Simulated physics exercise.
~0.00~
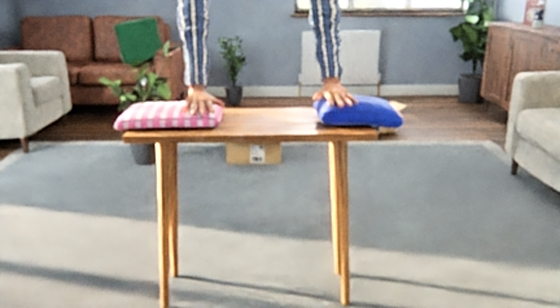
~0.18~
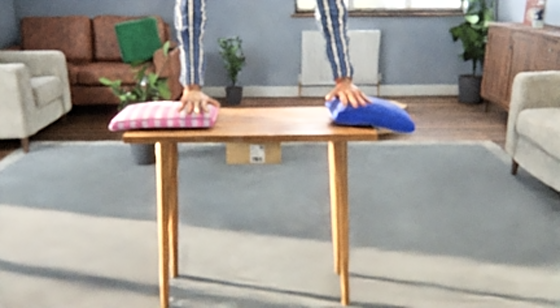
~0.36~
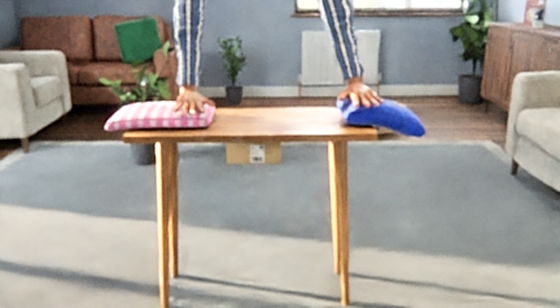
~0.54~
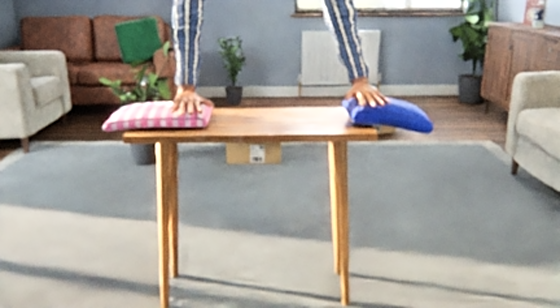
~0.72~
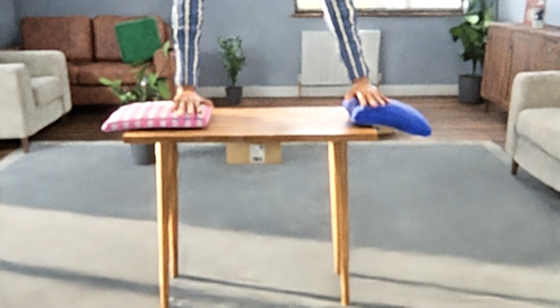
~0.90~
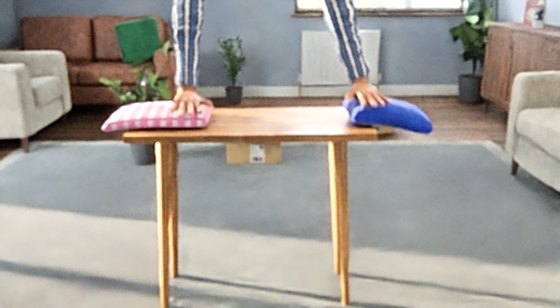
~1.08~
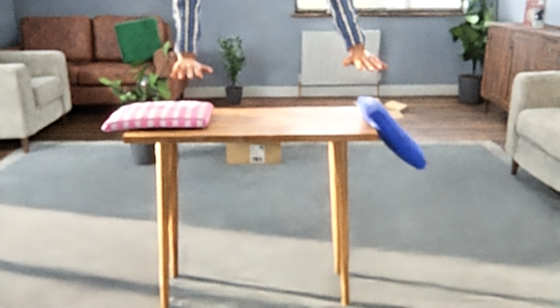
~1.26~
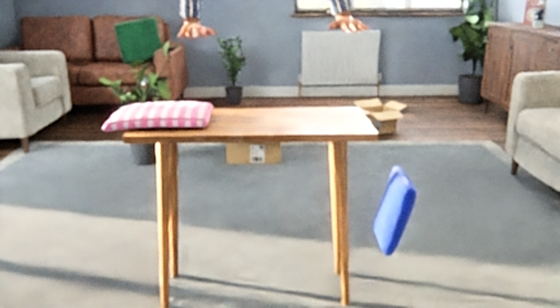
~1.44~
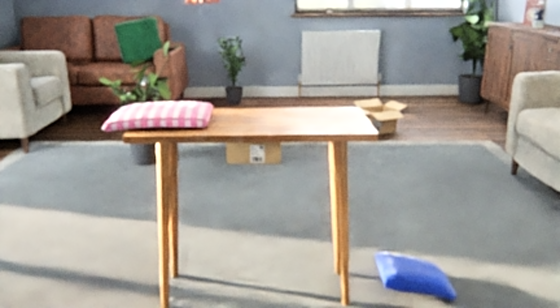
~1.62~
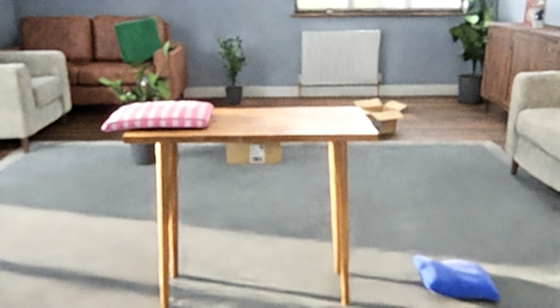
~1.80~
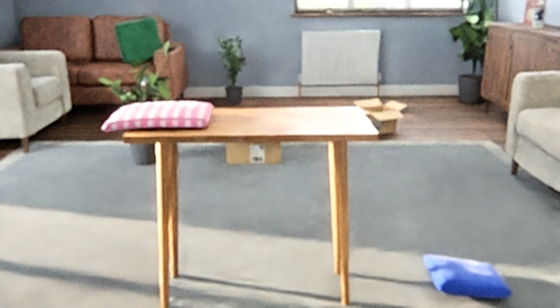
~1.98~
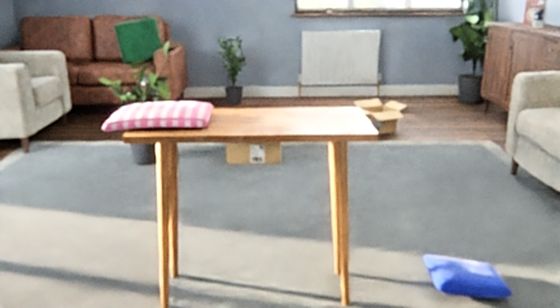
At the start, two hands in striped sleeves rest on a pink checked folded blanket and a blue soft bag on a low wooden table in a living room. The hands push outward, sliding the blanket slightly left and the bag right until it juts past the table's end. They pause there, then lift away. The bag tips downward, slumps off the right end and drops to the floor. It slides a little farther right and comes to rest on the grey rug, while the pink blanket stays on the table's left end.
